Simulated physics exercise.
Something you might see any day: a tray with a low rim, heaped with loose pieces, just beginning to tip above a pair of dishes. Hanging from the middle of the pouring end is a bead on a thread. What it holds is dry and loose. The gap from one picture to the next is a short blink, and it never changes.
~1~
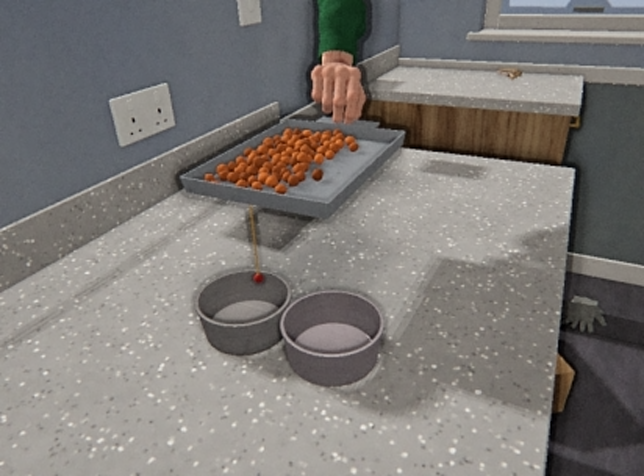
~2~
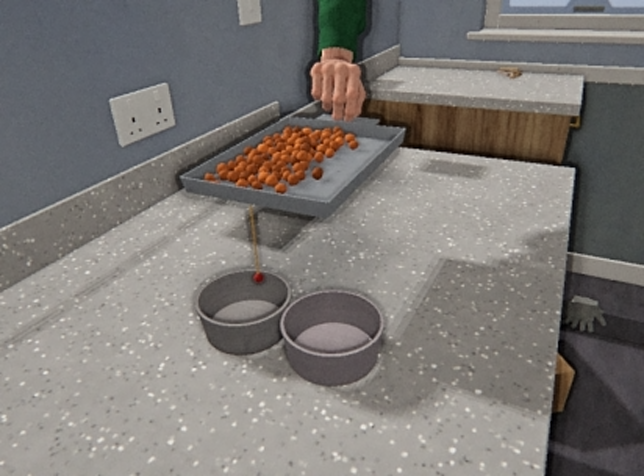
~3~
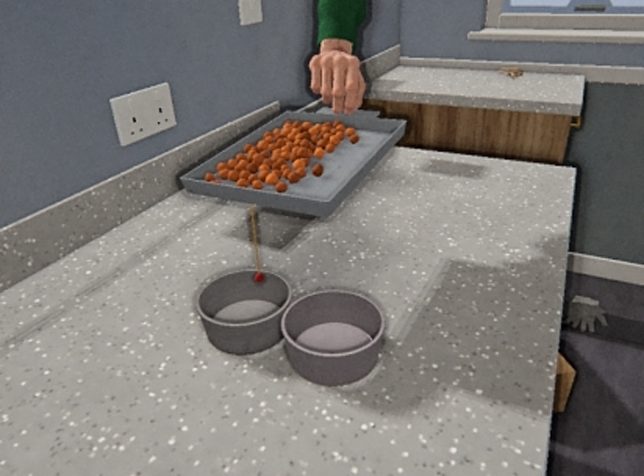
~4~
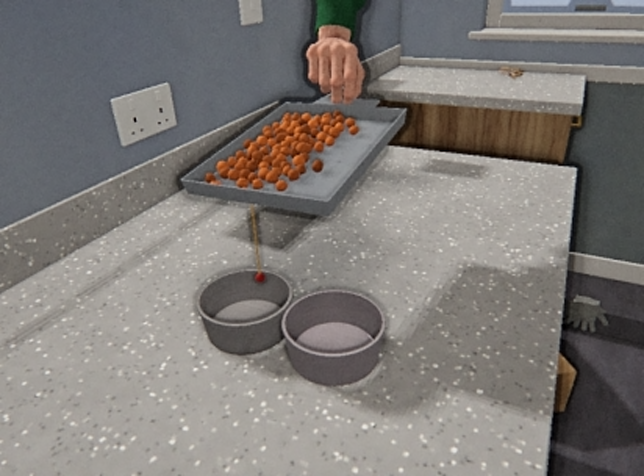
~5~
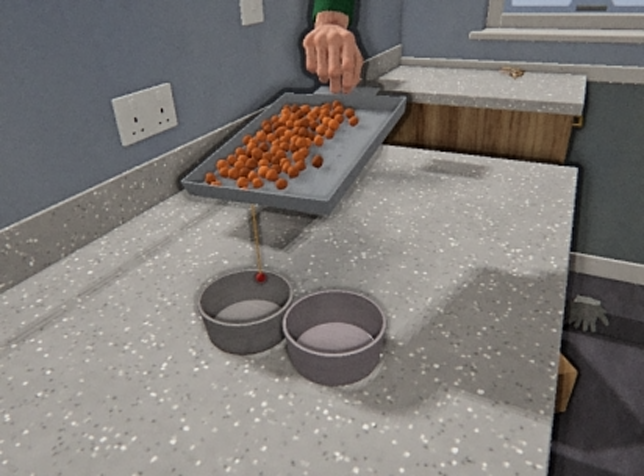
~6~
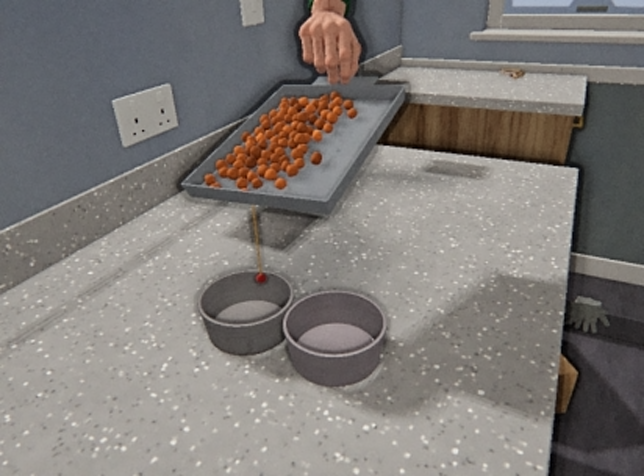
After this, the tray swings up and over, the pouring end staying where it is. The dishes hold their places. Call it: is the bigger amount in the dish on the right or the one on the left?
It is in the one on the left.
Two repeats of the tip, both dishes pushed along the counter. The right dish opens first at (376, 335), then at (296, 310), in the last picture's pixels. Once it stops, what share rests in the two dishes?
You'd get 10 per cent first and 50 per cent second.
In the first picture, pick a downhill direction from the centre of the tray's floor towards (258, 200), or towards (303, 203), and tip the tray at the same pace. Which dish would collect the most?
The first tilt favours the dish to the left, the second the dish to the right.
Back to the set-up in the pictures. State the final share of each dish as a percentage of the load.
The left dish ends up with around 30 percent of the load, the right dish with around 0 percent.
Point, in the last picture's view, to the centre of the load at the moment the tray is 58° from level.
Around (232, 152).
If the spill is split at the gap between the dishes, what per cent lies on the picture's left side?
Estimate: Near 100 per cent.
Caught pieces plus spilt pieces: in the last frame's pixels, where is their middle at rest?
(212, 338).
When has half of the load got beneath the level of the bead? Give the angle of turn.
Roughly 115 degrees from level.
Just after the last frame, tray tipped steeply; every one on the tray.
A moment on, tray tipped right over; every one on the tray.
Further on, tray tipped past a quarter turn; just a few in the right dish; roughly a third in the left dish; roughly two thirds outside both.
When it is over, tray tipped past a quarter turn; just a few in the right dish; roughly a third in the left dish; roughly two thirds outside both.
